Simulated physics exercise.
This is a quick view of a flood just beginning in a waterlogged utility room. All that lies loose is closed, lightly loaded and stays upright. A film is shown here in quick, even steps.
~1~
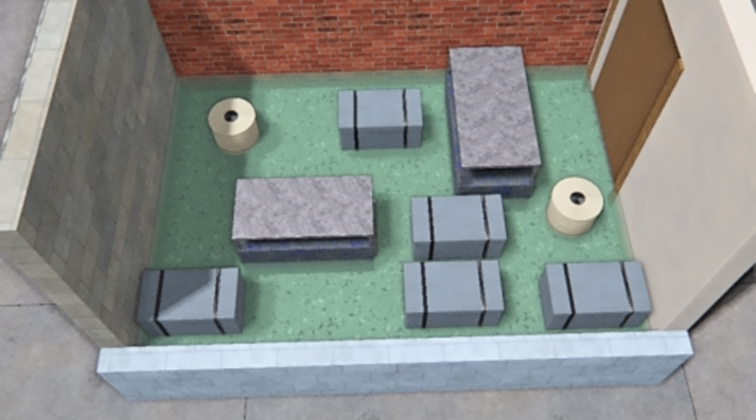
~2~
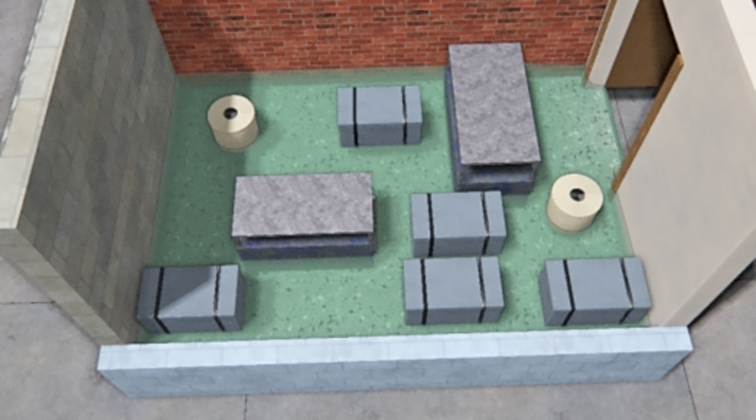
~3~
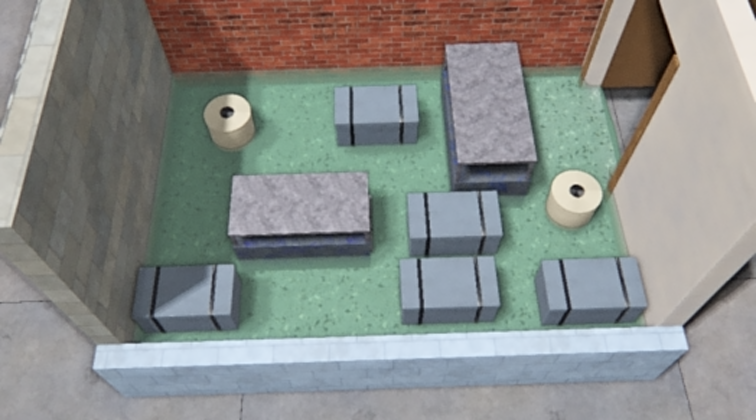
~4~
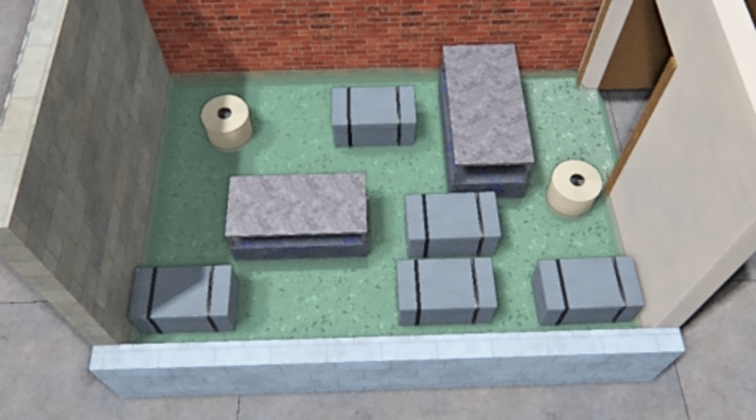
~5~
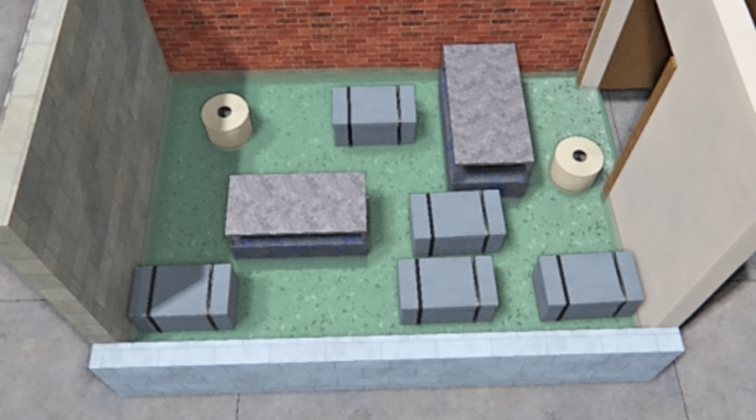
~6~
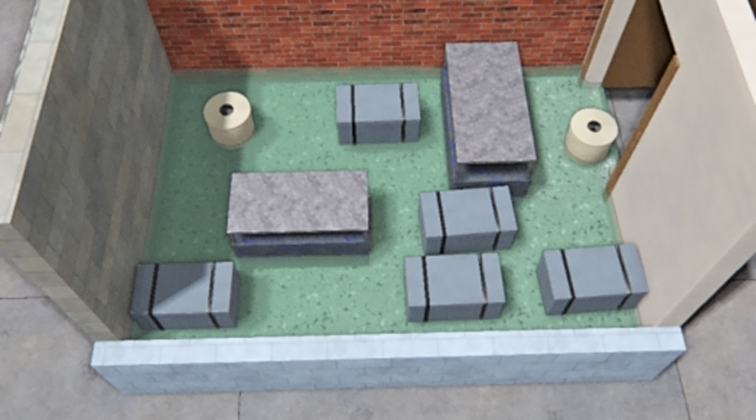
Gray trunks sit in shallow green water as a cream tub drifts toward the back wall.
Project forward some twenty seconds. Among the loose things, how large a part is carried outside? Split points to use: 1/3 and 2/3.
From 1/3 to 2/3.
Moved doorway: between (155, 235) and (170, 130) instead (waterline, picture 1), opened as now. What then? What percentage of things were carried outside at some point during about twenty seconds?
About 60 %.
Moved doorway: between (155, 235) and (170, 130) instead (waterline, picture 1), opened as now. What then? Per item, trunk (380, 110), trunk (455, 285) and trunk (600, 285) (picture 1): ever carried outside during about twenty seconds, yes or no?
First one flushed away, second flushed away, third held back.
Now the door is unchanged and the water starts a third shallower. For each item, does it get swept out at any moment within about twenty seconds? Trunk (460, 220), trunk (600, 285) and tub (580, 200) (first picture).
In that order: Swept away, swept away, swept away.
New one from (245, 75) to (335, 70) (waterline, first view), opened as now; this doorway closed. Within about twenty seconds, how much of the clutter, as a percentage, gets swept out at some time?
Estimate: Around 60 per cent.
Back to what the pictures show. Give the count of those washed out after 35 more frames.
The number I arrive at is 4.
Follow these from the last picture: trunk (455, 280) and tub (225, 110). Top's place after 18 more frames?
Look for them around (506, 263) and (267, 113).
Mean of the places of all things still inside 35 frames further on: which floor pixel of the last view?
That averages to about (369, 180) on the floor.
A moment on, 1 of 7 are out; 6 afloat.
Next, 3 of 7 are out; 4 afloat.
Later, 4 of 7 are out; 3 afloat.
In the end, 4 of 7 are out; 3 afloat.
